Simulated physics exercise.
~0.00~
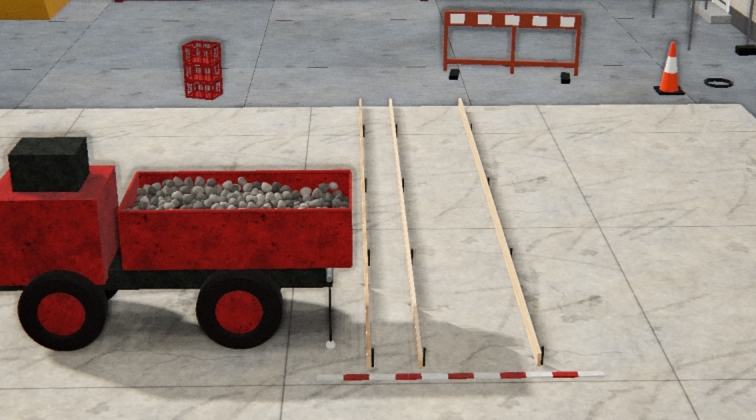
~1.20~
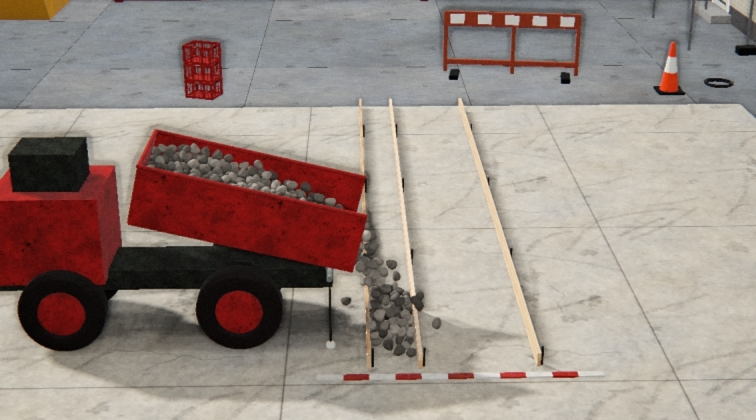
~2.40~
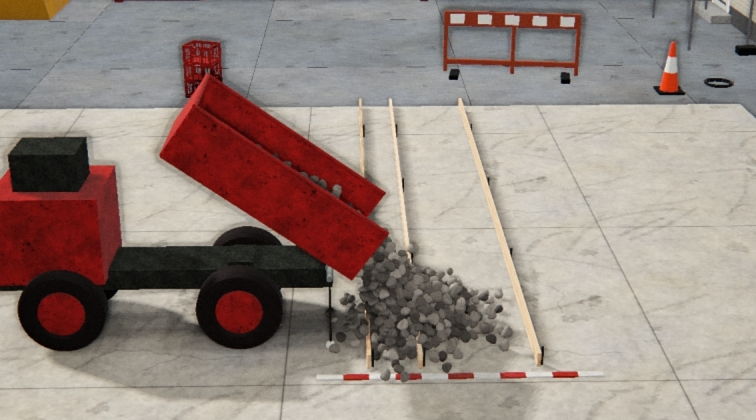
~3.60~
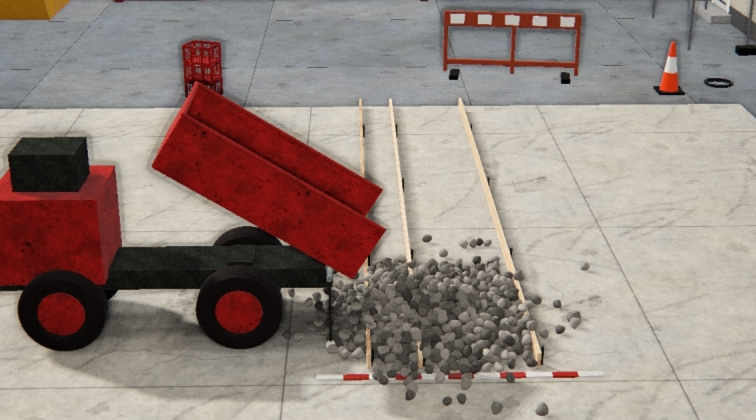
Red tipper truck raising its bed and pouring grey stones over wooden boards, leaving them heaped and scattered behind the emptied body.
